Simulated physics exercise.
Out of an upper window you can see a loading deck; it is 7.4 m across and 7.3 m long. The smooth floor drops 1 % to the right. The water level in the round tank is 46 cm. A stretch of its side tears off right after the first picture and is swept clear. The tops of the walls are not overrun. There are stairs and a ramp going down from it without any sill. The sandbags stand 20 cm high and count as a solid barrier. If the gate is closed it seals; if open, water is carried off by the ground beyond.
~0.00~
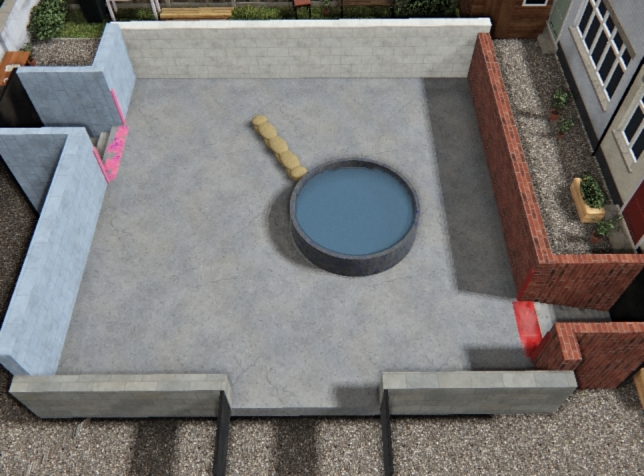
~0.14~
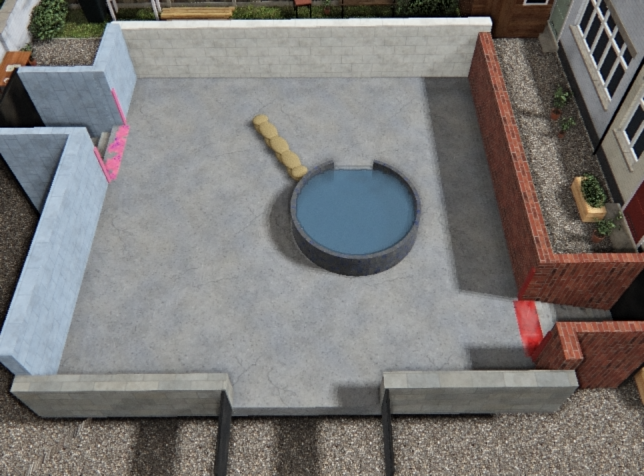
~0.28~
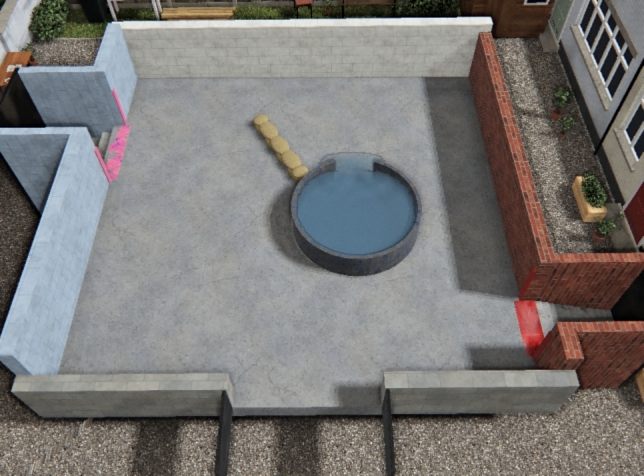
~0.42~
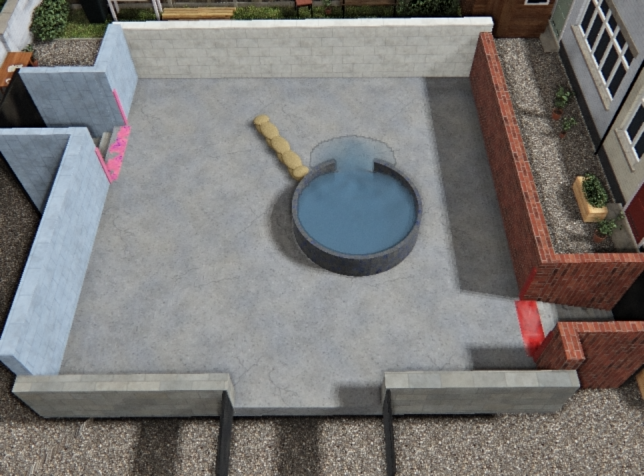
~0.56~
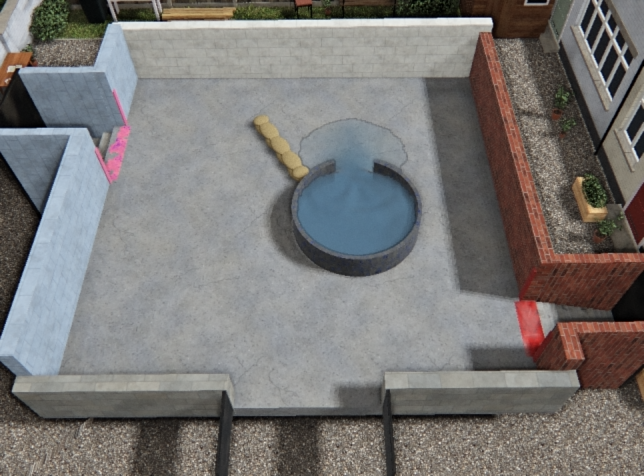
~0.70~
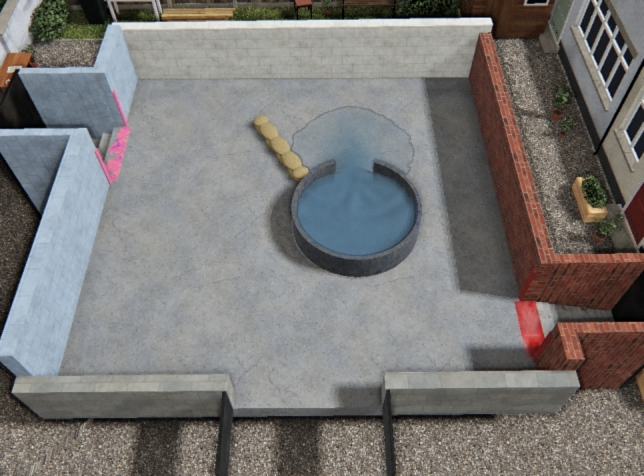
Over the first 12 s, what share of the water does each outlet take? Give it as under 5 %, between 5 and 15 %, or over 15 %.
Gate: Less than 5 %; stair shaft (marked pink): Under 5 %; down ramp (marked red): Less than 5 %.
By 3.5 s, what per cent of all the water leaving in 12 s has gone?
By that point, around 0 percent.
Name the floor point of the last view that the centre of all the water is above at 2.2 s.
At roughly (355, 181).
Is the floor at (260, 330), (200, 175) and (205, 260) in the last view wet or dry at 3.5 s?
Going through the three points: Not yet touched, then not yet touched, then not yet touched.
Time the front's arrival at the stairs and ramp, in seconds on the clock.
Stairs 5.0 s, ramp 7.0 s.
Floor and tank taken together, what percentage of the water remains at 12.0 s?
Close to 96 in a hundred remains.
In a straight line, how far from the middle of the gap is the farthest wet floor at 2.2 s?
That comes to near 3.8 m out.
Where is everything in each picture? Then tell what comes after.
The first frame shows the round tank at (355, 208) is whole and still, 46 cm deep.
In the second frame, the front is at (330, 172), 0.5 m from the gap at (353, 174); 0.2 m2 of floor is under water; 46 cm left at the back of the round tank.
In the third frame, the front is at (328, 159), 0.7 m from the gap at (353, 175); 0.6 m2 of floor is under water; 46 cm left at the back of the round tank.
In the fourth frame, the front is at (346, 139), 1.1 m from the gap at (354, 175); 1.3 m2 of floor is under water; 46 cm left at the back of the round tank.
In the fifth frame, water pours out at (354, 175) and has run 1.6 m, to (359, 123); deepest outside 24 cm, 46 cm at the round tank's back.
In the sixth frame, water pours out at (353, 175) and has run 2.0 m, to (347, 110); deepest outside 26 cm, 46 cm at the round tank's back.
After 1.4 s water covers 15 % of the floor and is deepest (21 cm) near (353, 170); gone so far, the gate 0 %, the stair shaft (marked pink) 0 %, the down ramp (marked red) 0 %.
After 2.2 s water covers 20 % of the floor and is deepest (18 cm) near (340, 80); gone so far, the gate 0 %, the stair shaft (marked pink) 0 %, the down ramp (marked red) 0 %.
After 3.5 s water covers 25 % of the floor and is deepest (20 cm) near (453, 80); gone so far, the gate 0 %, the stair shaft (marked pink) 0 %, the down ramp (marked red) 0 %.
After 7.0 s water covers 50 % of the floor and is deepest (12 cm) near (463, 90); gone so far, the gate 0 %, the stair shaft (marked pink) 1 %, the down ramp (marked red) 0 %.
After 12.0 s water covers 70 % of the floor and is deepest (8 cm) near (473, 96); gone so far, the gate 0 %, the stair shaft (marked pink) 3 %, the down ramp (marked red) 2 %.
